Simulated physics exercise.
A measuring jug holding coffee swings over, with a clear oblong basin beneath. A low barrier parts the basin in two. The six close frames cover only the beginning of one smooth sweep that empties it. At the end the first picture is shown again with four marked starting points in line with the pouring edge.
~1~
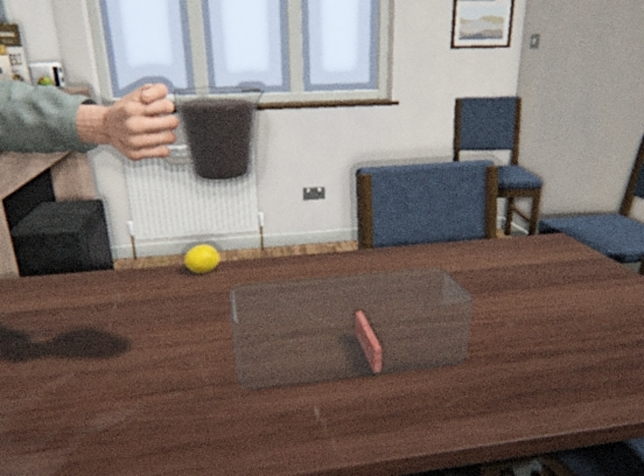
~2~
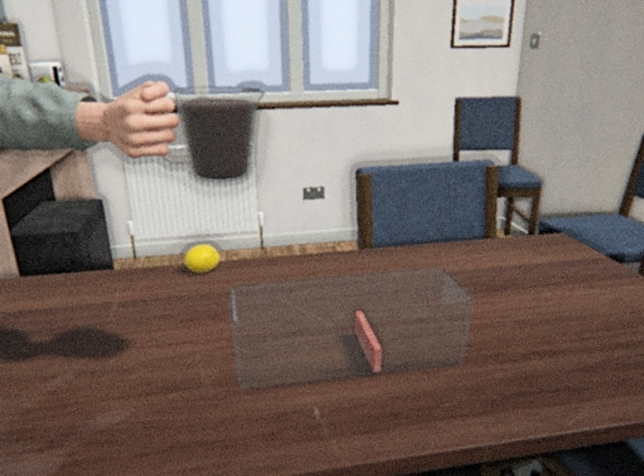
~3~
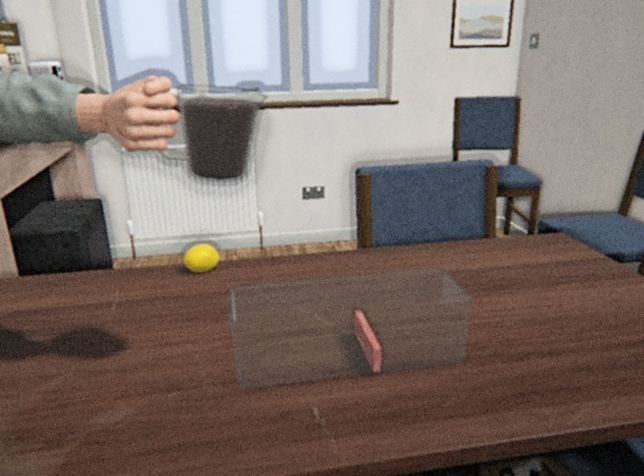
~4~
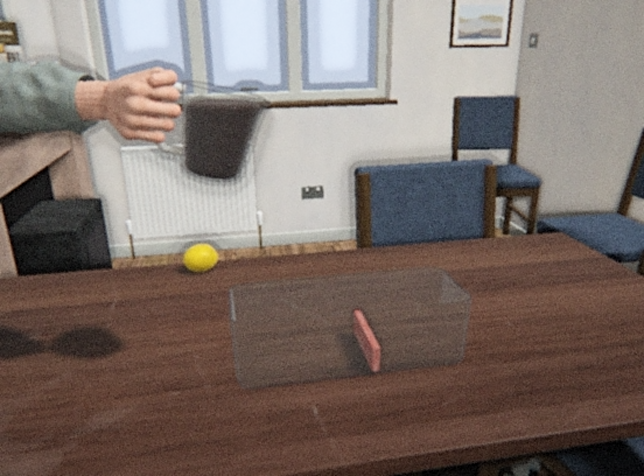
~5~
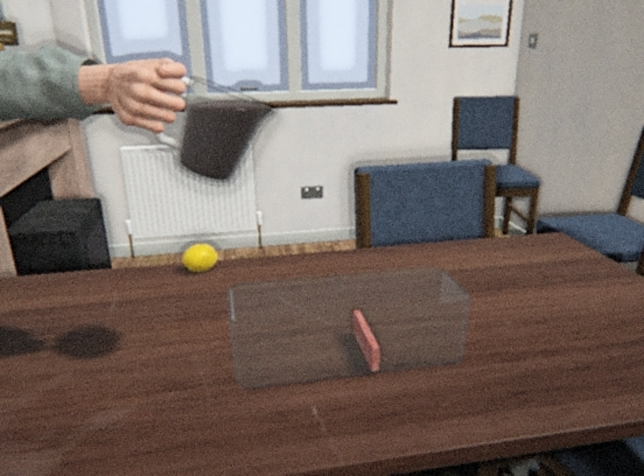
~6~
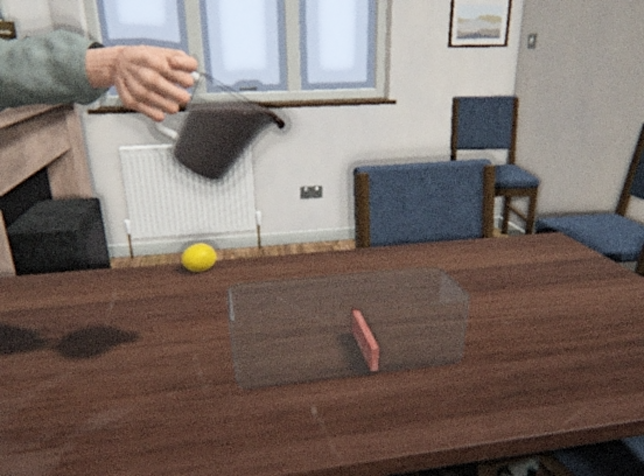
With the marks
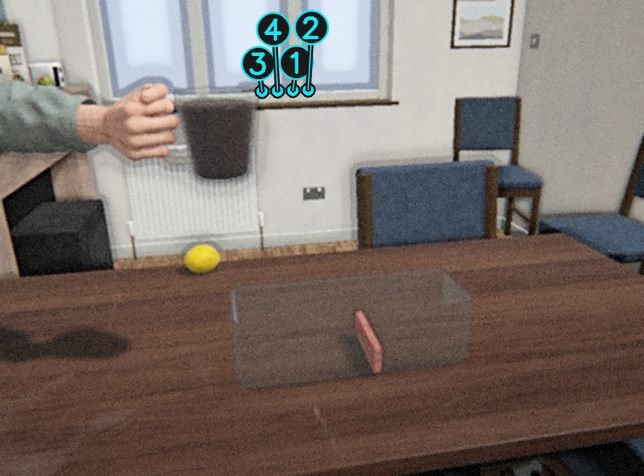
To begin with, a hand at the left holds a jug of dark coffee upright above a wooden table, where a yellow lemon sits behind a clear basin parted by a low reddish barrier. The hand then tilts the jug steadily to the right, and coffee reaches just over its lip.
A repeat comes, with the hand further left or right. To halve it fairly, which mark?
Place 1.
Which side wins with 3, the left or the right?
The left side.
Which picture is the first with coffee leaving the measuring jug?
In picture 6.
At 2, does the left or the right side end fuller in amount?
The right one.
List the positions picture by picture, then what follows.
The first frame shows upright, lip at (263, 91); basin from (239, 387) to (463, 360); top of the wall at (368, 329); nothing has left yet.
The second frame shows upright, lip at (264, 92); nothing has left yet.
The third frame shows tipped about 6°, lip at (266, 95); nothing has left yet.
The fourth frame shows tipped about 13°, lip at (270, 102); nothing has left yet.
The fifth frame shows tipped about 23°, lip at (274, 111); nothing has left yet.
The sixth frame shows tipped about 34°, lip at (276, 122); coffee is over the lip, down to (279, 126).
On the marked copy, 1 at (292, 90); 2 at (308, 90); 3 at (262, 91); 4 at (277, 90).
If 1 is chosen, about 46 % ends left of the wall and 51 % right of it; 4 % is lost outside.
If 2 is chosen, about 9 % ends left of the wall and 88 % right of it; 3 % is lost outside.
If 3 is chosen, about 88 % ends left of the wall and 6 % right of it; 5 % is lost outside.
If 4 is chosen, about 84 % ends left of the wall and 8 % right of it; 8 % is lost outside.
